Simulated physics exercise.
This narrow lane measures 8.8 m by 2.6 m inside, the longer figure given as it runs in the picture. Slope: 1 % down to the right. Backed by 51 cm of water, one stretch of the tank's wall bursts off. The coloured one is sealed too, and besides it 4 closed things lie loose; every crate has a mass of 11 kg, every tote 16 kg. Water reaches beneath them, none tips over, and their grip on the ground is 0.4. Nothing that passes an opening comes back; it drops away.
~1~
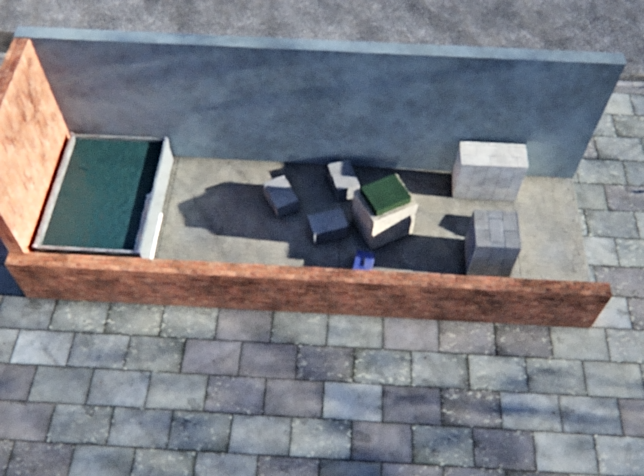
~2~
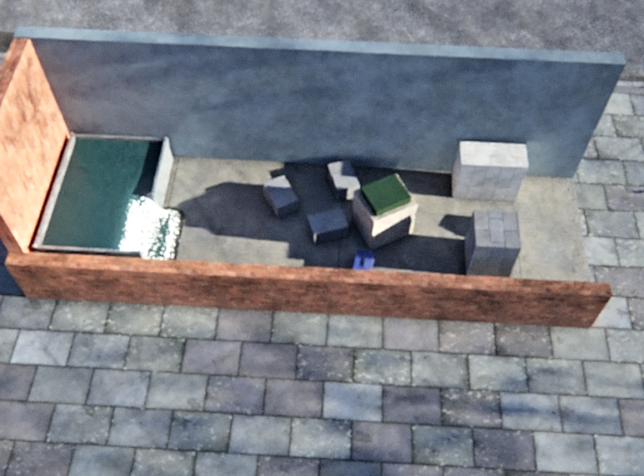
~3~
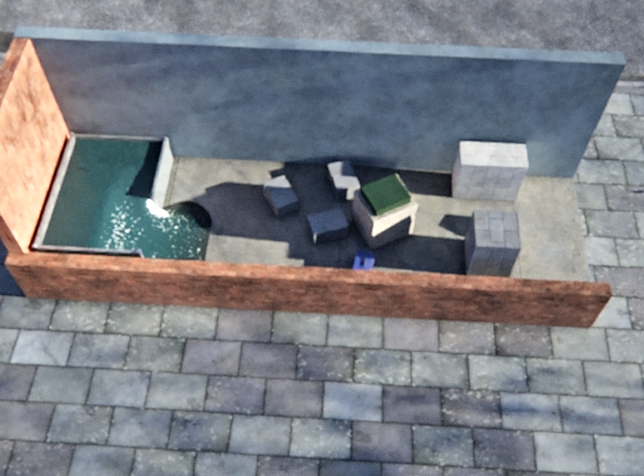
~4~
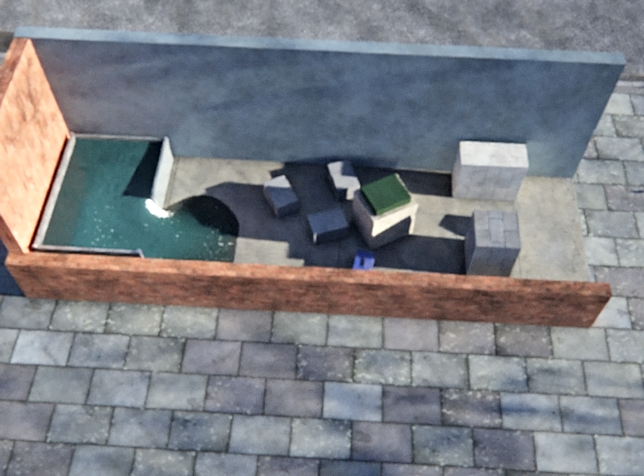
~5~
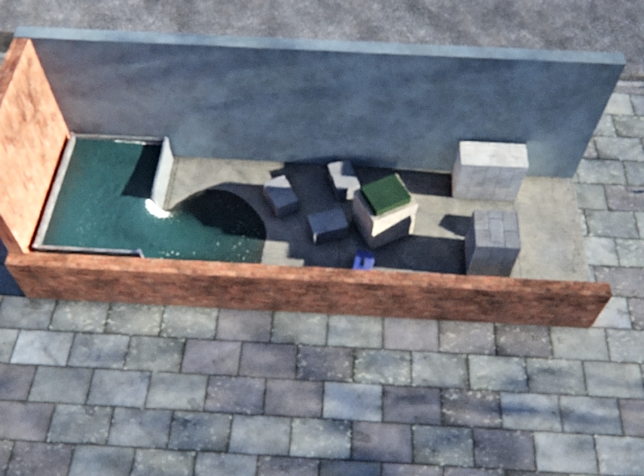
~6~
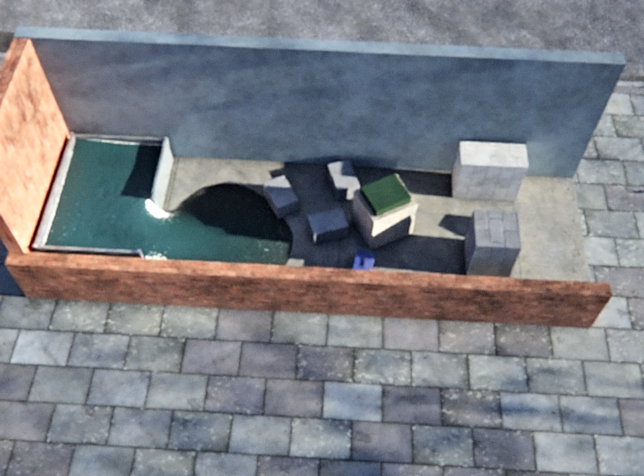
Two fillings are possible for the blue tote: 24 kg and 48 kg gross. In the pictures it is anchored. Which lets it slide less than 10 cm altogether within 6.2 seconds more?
No version keeps it in check.
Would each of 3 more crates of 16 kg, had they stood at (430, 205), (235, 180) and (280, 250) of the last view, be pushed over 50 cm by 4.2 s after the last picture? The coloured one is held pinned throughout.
Sequence of outcomes: Crosses it, does not cross it, crosses it.
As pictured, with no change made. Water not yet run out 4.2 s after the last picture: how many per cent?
Roughly 94 percent.
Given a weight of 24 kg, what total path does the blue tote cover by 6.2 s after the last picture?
It covers about 150 cm altogether.
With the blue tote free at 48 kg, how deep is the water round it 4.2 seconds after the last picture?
Close to 11 cm deep.
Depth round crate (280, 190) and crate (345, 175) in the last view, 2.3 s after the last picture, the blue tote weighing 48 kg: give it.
First about 14 cm, second about 10 cm.
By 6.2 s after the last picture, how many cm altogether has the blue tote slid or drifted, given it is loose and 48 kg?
Roughly 120 centimetres altogether.
Then, 0.6 s after the last picture the blue tote would be 1 cm from its start with 24 kg and 0 cm from its start with 48 kg; 6 cm of water round it then.
Then, 2.3 s after the last picture the blue tote would be 156 cm from its start with 24 kg and 99 cm from its start with 48 kg; 11 cm of water round it then.
Then, 4.2 s after the last picture the blue tote would be 156 cm from its start with 24 kg and 121 cm from its start with 48 kg; 11 cm of water round it then.
Then, 6.2 s after the last picture the blue tote would be 156 cm from its start with 24 kg and 121 cm from its start with 48 kg; 10 cm of water round it then.
